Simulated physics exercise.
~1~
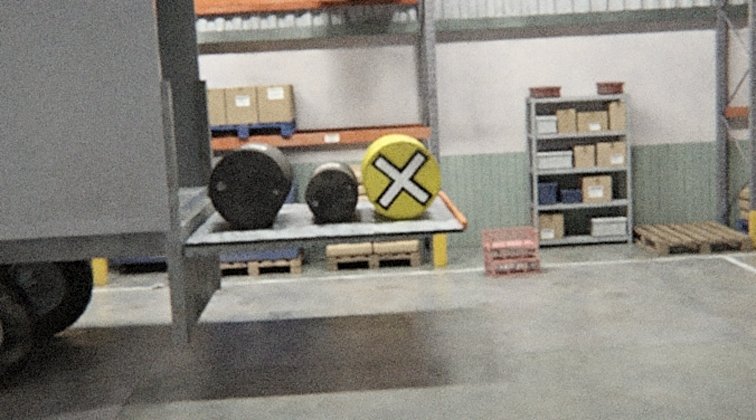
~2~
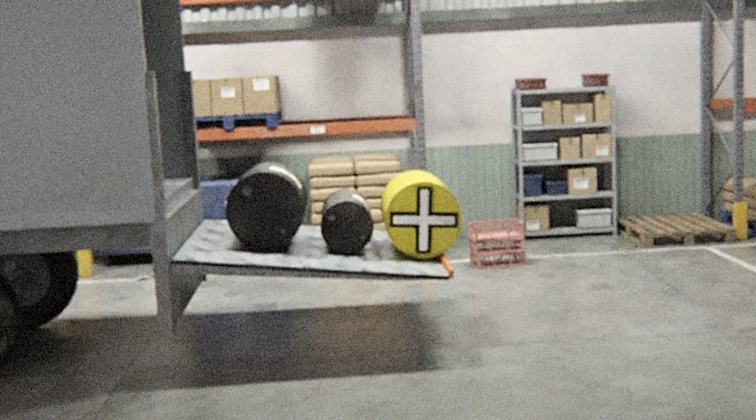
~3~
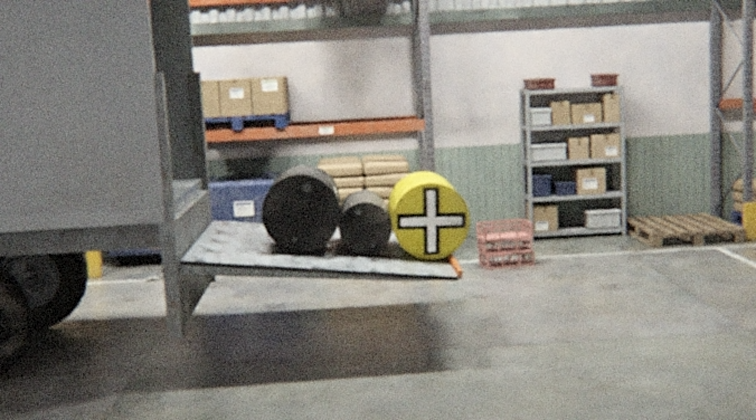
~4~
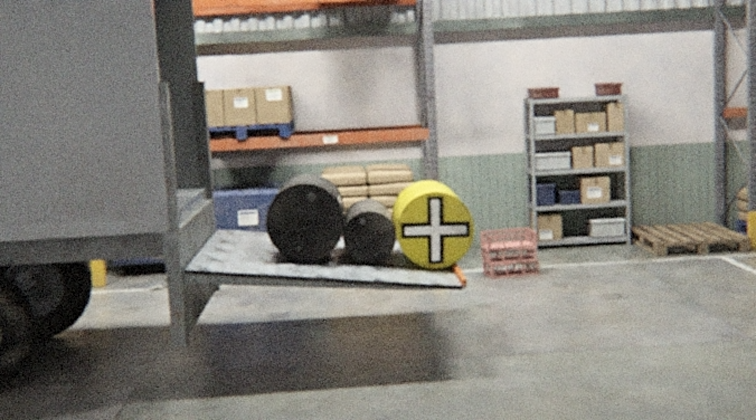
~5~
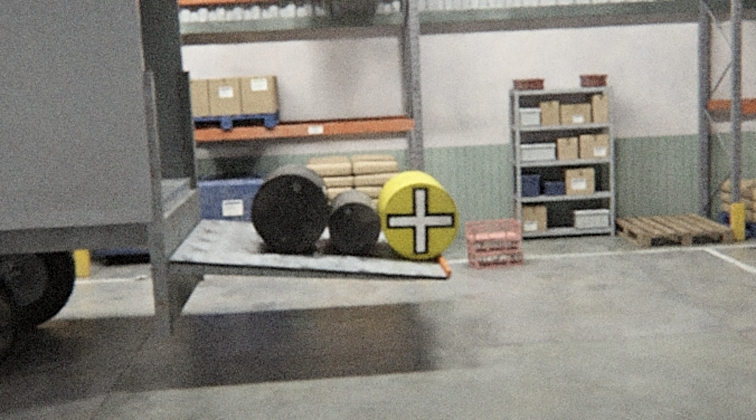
The tail platform lowers and tips outwards, and three drums roll right but stay aboard.
